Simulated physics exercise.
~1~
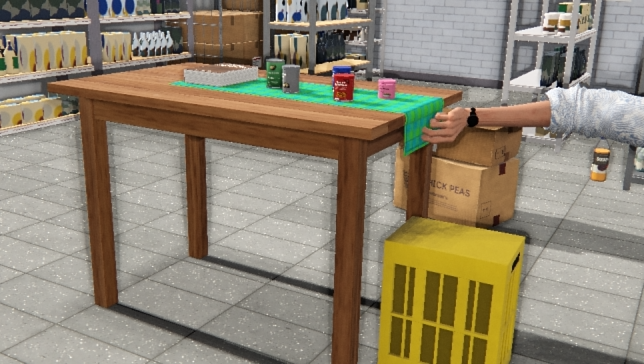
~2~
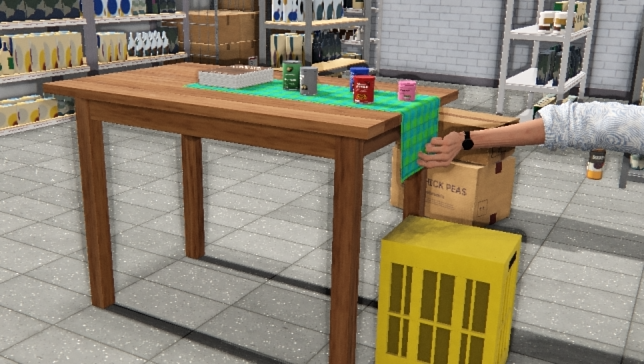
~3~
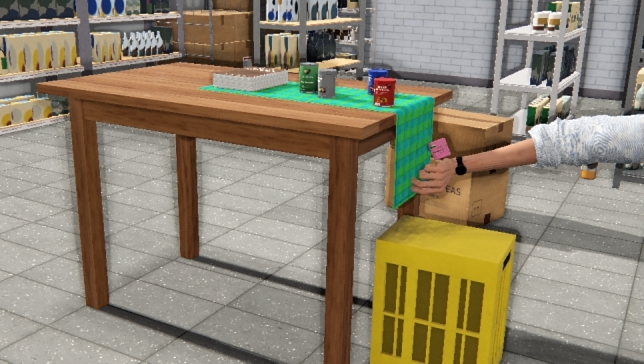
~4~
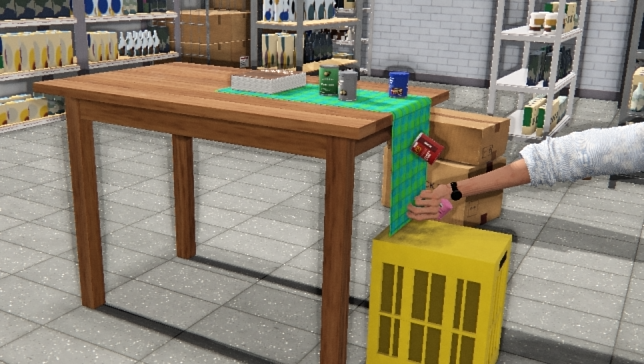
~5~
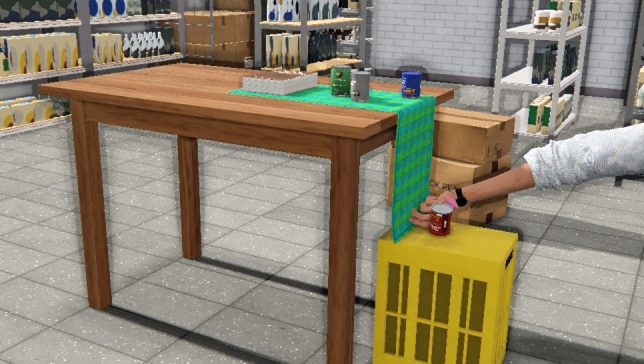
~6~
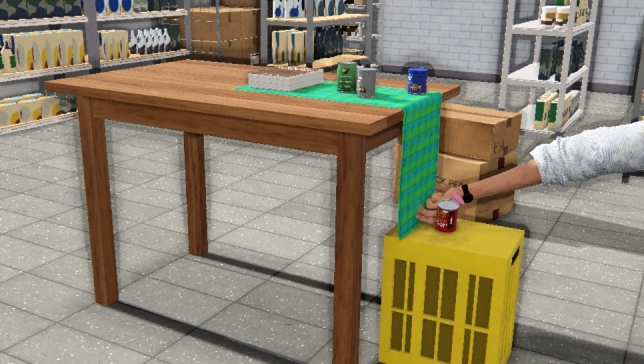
A hand in a pale sleeve reaches in from the right and grips the end of a turquoise runner on a wooden table, seen from slightly above in a storeroom with stocked shelves and cardboard boxes. On the cloth stand a white tray, a green can, a grey can, a blue can, a red can and a pink pot, with a yellow crate on the floor below. The hand draws the cloth down, and everything on it slides right. The pink pot drops over the edge first, then the red can tips after it. The hem reaches the crate, where the red can rests upside down, while the others remain on the table.
